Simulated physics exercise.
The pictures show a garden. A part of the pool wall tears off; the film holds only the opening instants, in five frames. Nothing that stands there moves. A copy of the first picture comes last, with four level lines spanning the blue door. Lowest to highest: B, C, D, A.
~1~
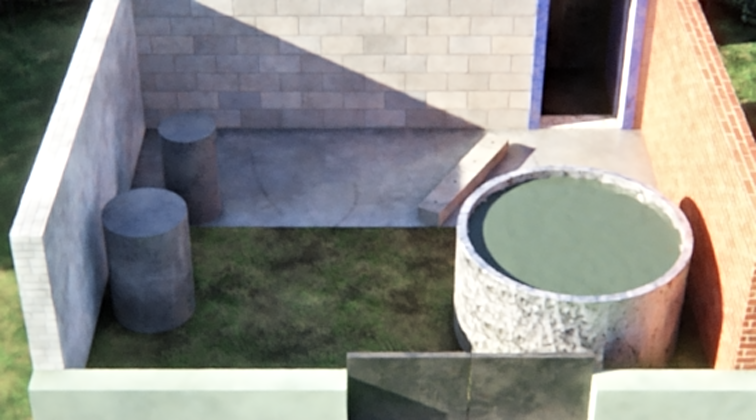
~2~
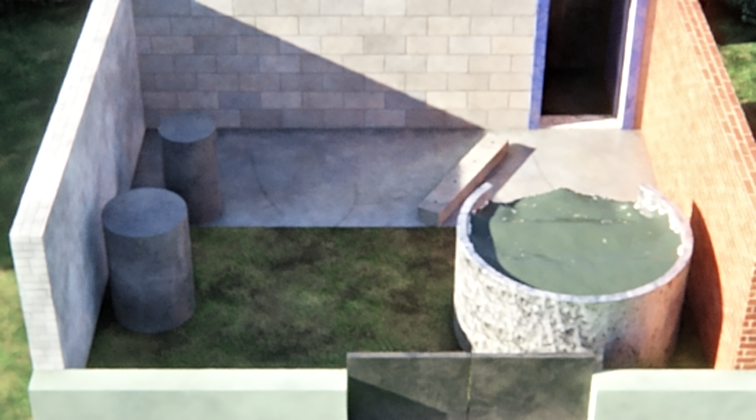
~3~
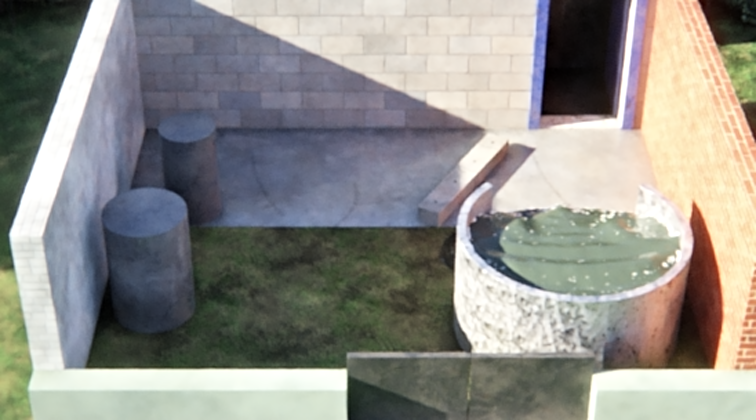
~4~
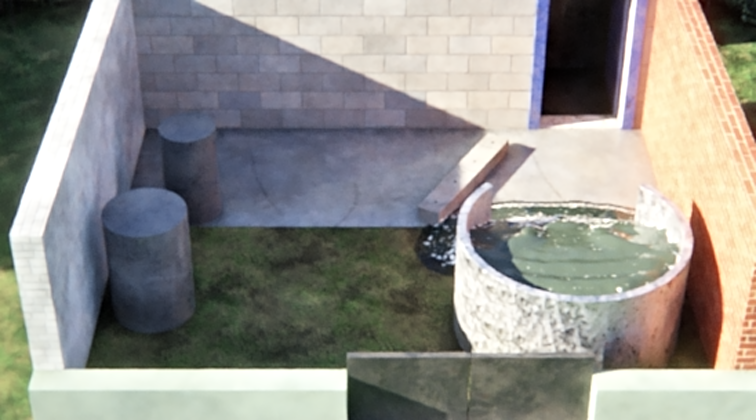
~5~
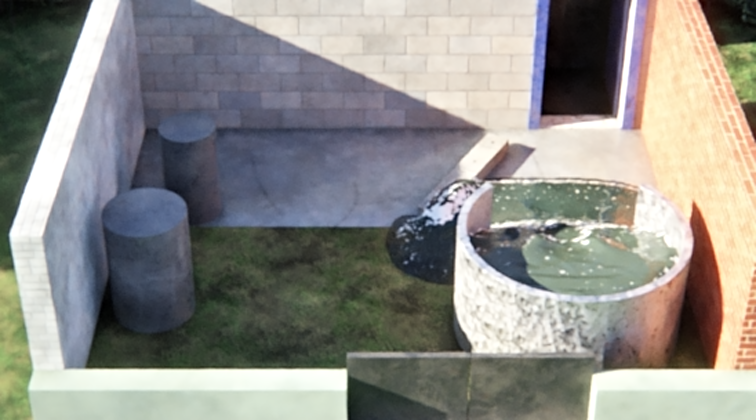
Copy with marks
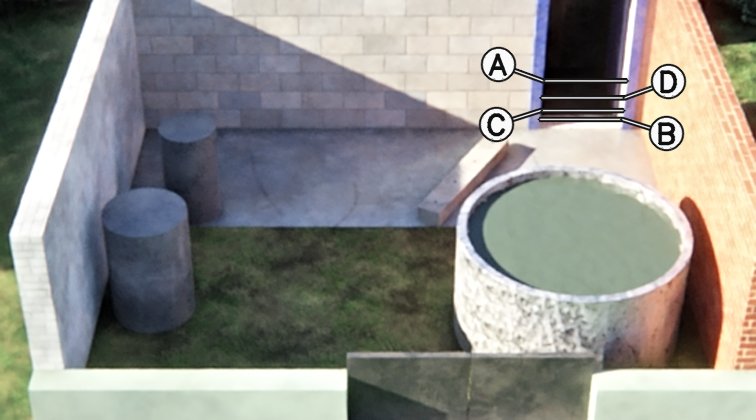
Water in a round stone pool churning and dropping below the back rim, then spreading dark across the walled garden's grass and paving.
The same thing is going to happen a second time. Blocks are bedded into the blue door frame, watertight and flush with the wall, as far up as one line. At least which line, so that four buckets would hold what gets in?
The limit is A.
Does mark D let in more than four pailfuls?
Yes.
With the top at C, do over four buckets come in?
Yes.
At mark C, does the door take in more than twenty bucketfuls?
Yes, it does.
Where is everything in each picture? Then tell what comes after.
Water in the pool at rest, its middle at (574, 236); foot of the blue doorway at (580, 128); shut gate at (470, 365).
Water covers 2 % of the ground, its front hidden from here.
Water covers 6 % of the ground, its front hidden from here.
Water covers 11 % of the ground and shows as far out as (431, 228).
Water covers 17 % of the ground and shows as far out as (400, 224).
On the marked copy, A at (584, 80); B at (581, 119); C at (581, 110); D at (583, 97); from the bottom up B, C, D, A.
If A is chosen, a bucket or two gets in.
If B is chosen, dozens of bucketfuls pour in.
If C is chosen, dozens of bucketfuls pour in.
If D is chosen, about 13 bucketfuls get in.
